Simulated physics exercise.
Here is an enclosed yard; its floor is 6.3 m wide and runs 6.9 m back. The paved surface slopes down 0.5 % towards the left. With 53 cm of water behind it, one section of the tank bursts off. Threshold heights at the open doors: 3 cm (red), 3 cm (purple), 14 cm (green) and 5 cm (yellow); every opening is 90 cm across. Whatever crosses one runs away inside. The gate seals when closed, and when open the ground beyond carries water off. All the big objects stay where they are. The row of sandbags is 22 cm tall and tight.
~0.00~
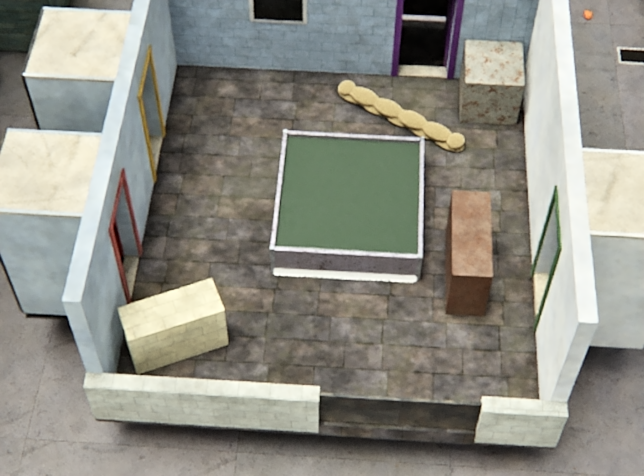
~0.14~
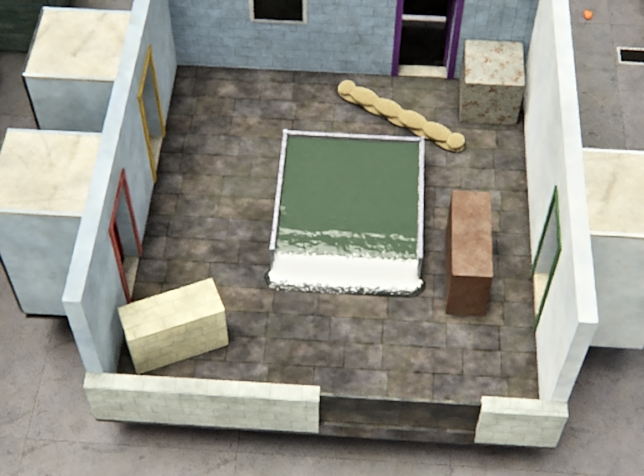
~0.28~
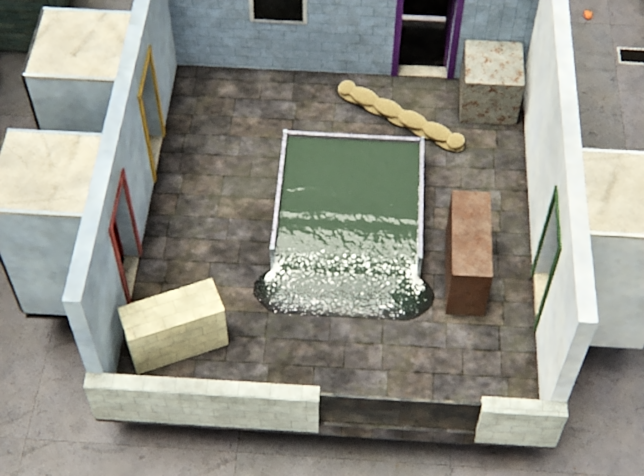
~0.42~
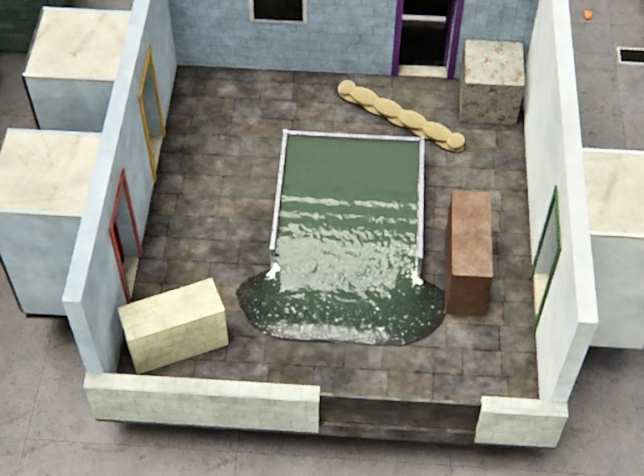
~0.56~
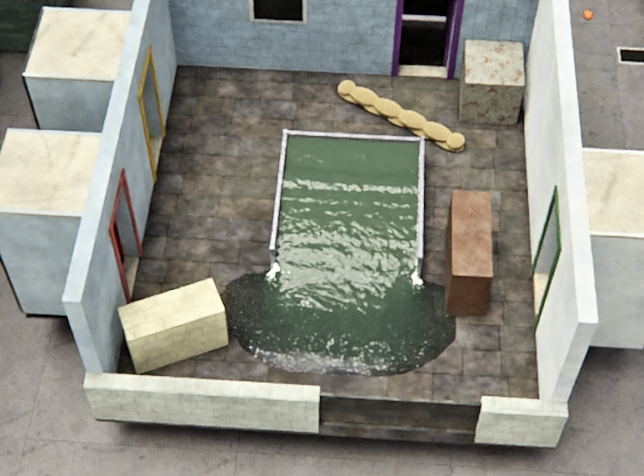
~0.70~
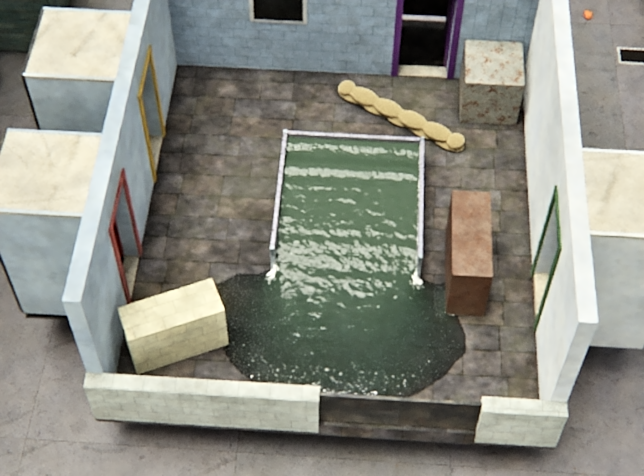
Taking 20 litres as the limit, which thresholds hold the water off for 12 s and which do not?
Within that time: At the red door it passes the limit; at the purple door it goes over the limit; at the green door it keeps below the limit; at the yellow door it stays under the limit.
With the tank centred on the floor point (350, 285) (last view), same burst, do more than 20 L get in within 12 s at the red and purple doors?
Then: Red below, purple above.
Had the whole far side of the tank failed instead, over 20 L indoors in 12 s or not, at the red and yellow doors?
Then: Red above, yellow over.
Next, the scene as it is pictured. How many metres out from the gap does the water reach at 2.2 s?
About 4.2 m.
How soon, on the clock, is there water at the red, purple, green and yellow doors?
Arrival: Red 2.6 s, purple 6.5 s, green 2.6 s, yellow 4.5 s.
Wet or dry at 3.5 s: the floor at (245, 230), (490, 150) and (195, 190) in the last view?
In turn: Dry, not reached, still dry.
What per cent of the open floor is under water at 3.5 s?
About 45 per cent.
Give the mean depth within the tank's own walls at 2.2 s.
Some 22 cm.
After 1.4 s water covers 25 % of the floor and is deepest (36 cm) near (319, 399); red door not reached, purple door not reached, green door not reached, yellow door not reached.
After 2.2 s water covers 35 % of the floor and is deepest (36 cm) near (330, 410); red door not reached, purple door not reached, green door not reached, yellow door not reached.
After 3.5 s water covers 45 % of the floor and is deepest (46 cm) near (112, 397); red door 6 cm at the sill, 1 L in, purple door not reached, green door 9 cm at the sill, 0 L in, yellow door not reached.
After 7.0 s water covers 90 % of the floor and is deepest (26 cm) near (521, 90); red door 4 cm at the sill, 4 L in, purple door 4 cm at the sill, 4 L in, green door 8 cm at the sill, 0 L in, yellow door 7 cm at the sill, 0 L in.
After 12.0 s water covers 95 % of the floor and is deepest (14 cm) near (523, 120); red door 6 cm at the sill, 35 L in, purple door 6 cm at the sill, 48 L in, green door 5 cm at the sill, 0 L in, yellow door 8 cm at the sill, 5 L in.
